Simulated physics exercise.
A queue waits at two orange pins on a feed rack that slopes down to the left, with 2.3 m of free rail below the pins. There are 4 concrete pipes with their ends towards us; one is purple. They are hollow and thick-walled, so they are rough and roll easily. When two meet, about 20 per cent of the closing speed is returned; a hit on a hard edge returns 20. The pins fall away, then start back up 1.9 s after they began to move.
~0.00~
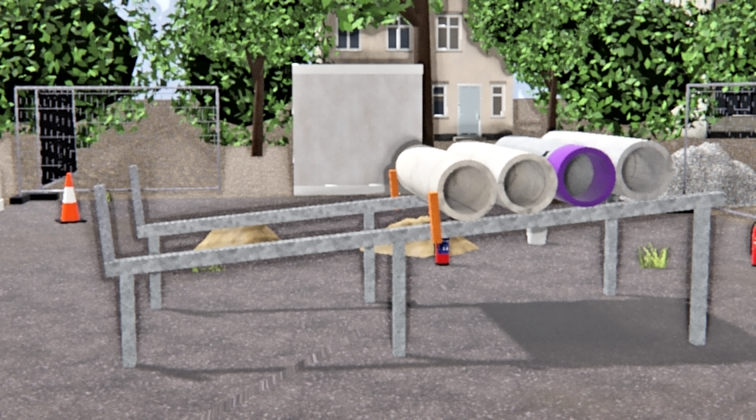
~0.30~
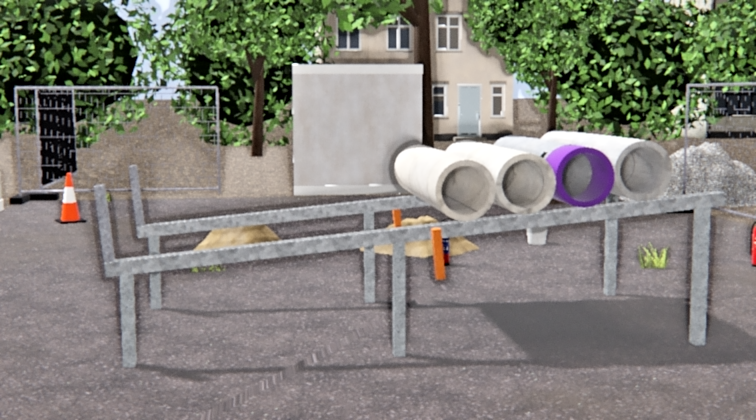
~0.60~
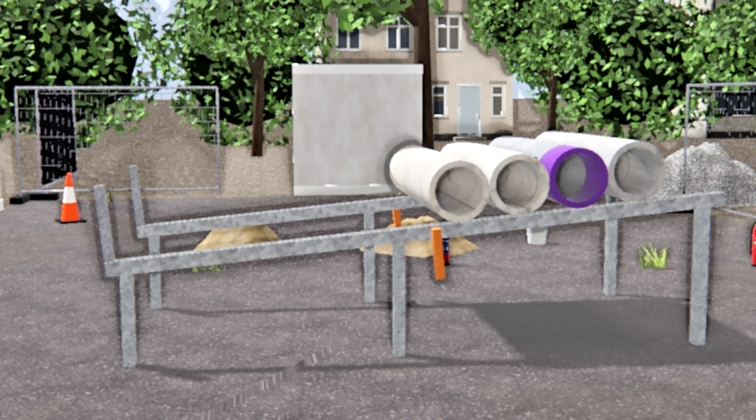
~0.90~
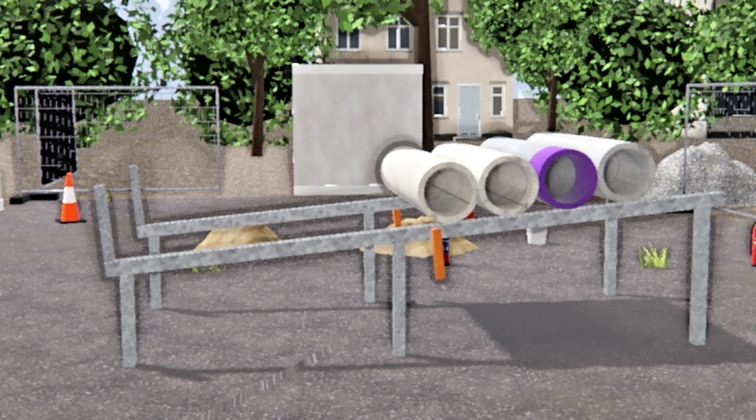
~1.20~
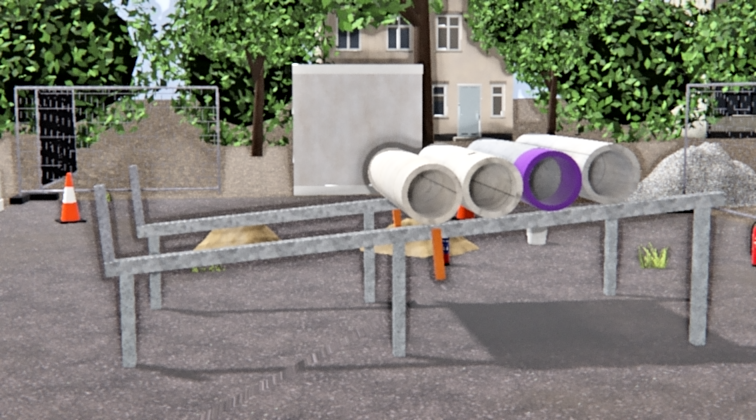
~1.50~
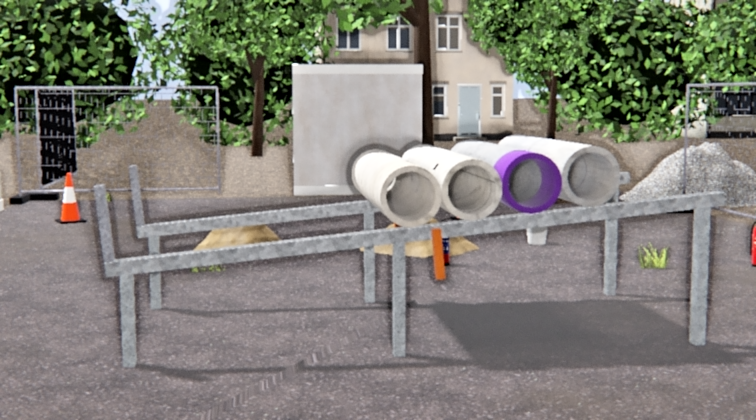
Four hollow concrete pipes, the third from the left purple and the others pale grey, rest side by side with their ends facing us on a grey metal rack sloping down to the left, seen from the front by a still camera. Around them lie a paved yard, sand heaps, an orange cone, trees and a house. Two orange pins drop, and the pipes roll slowly leftward together.
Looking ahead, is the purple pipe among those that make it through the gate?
It remains in the queue.
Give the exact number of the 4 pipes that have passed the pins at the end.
2.
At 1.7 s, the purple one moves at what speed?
Roughly 0.6 m/s.
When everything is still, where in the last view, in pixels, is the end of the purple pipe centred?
In the last view it sits close to (468, 191).
After 1.7 s, purple is on the rails, 60 cm above the pins, rolling left; 1 through so far.
After 1.9 s, purple is on the rails, 45 cm above the pins, rolling left; 1 through so far.
After 3.0 s, purple is on the rails, 25 cm above the pins; 2 through so far.
At rest (5.1 s), purple is on the rails, 25 cm above the pins; 2 through so far.
